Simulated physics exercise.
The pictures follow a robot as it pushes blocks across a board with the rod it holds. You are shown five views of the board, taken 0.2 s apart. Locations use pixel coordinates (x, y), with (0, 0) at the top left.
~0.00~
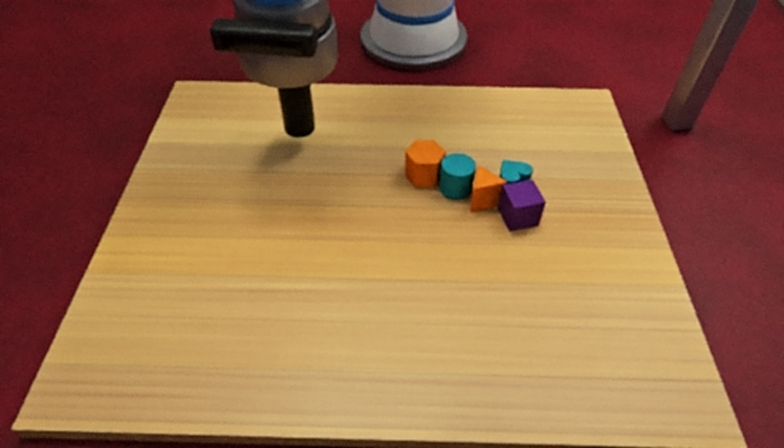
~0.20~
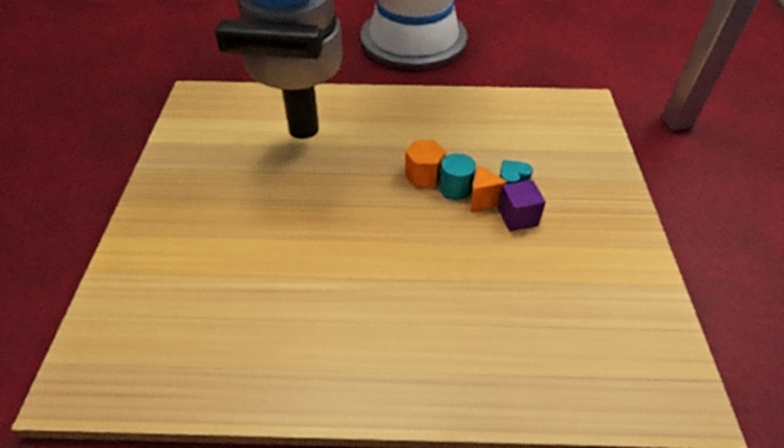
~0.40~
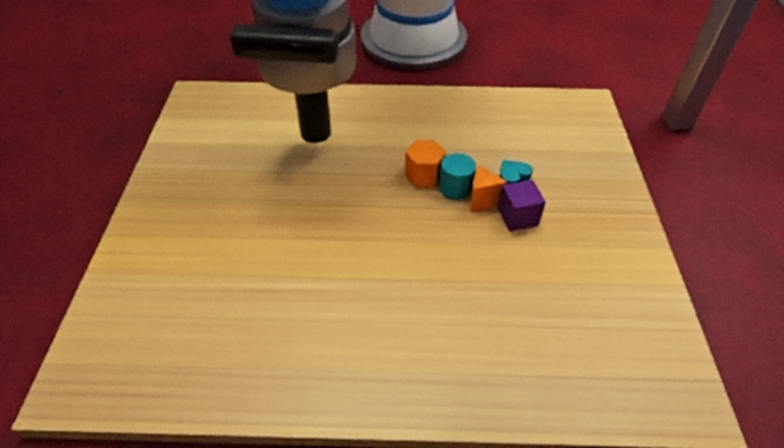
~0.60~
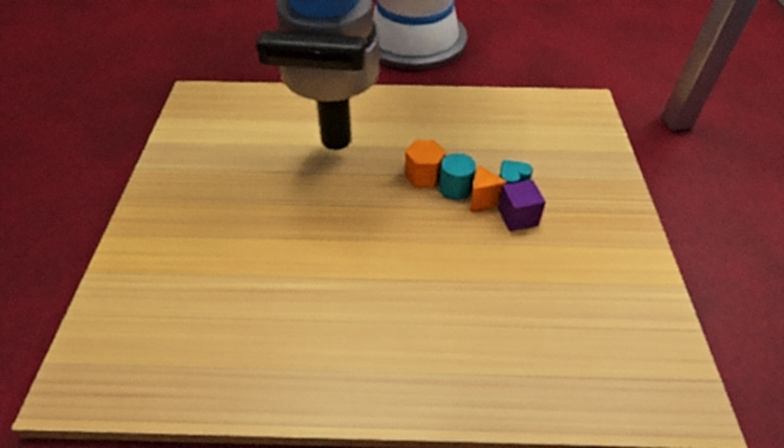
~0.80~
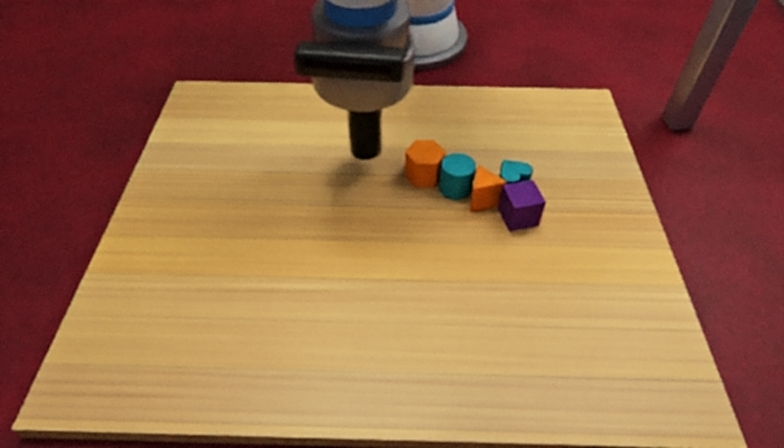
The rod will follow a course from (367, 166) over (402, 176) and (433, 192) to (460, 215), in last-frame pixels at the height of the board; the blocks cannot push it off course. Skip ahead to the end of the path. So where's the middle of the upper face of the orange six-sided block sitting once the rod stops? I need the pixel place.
For the centre of its top, I'd go with (462, 153).
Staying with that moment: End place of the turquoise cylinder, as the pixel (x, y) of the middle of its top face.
Around pixel (497, 158).
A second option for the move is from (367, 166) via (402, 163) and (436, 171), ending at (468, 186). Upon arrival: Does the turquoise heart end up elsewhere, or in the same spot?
Gets moved.
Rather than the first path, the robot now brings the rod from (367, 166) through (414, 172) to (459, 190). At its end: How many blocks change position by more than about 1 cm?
Answer: 3+.
What follows on the original path. One third of the way, rod (403, 160); orange six-sided block (439, 153), turned 15° anticlockwise; turquoise cylinder (473, 163); orange triangular block (494, 178), turned 25° clockwise; purple square (528, 196).
Two thirds of the way, rod (435, 176); orange six-sided block (462, 153), turned 80° anticlockwise; turquoise cylinder (497, 158); orange triangular block (501, 180), turned 50° clockwise; turquoise heart (529, 171), turned 25° anticlockwise; purple square (530, 200), turned 20° anticlockwise.
At the end, rod (462, 199); orange six-sided block (462, 153), turned 80° anticlockwise; turquoise cylinder (497, 158); orange triangular block (501, 180), turned 50° clockwise; turquoise heart (529, 171), turned 25° anticlockwise; purple square (530, 200), turned 20° anticlockwise.
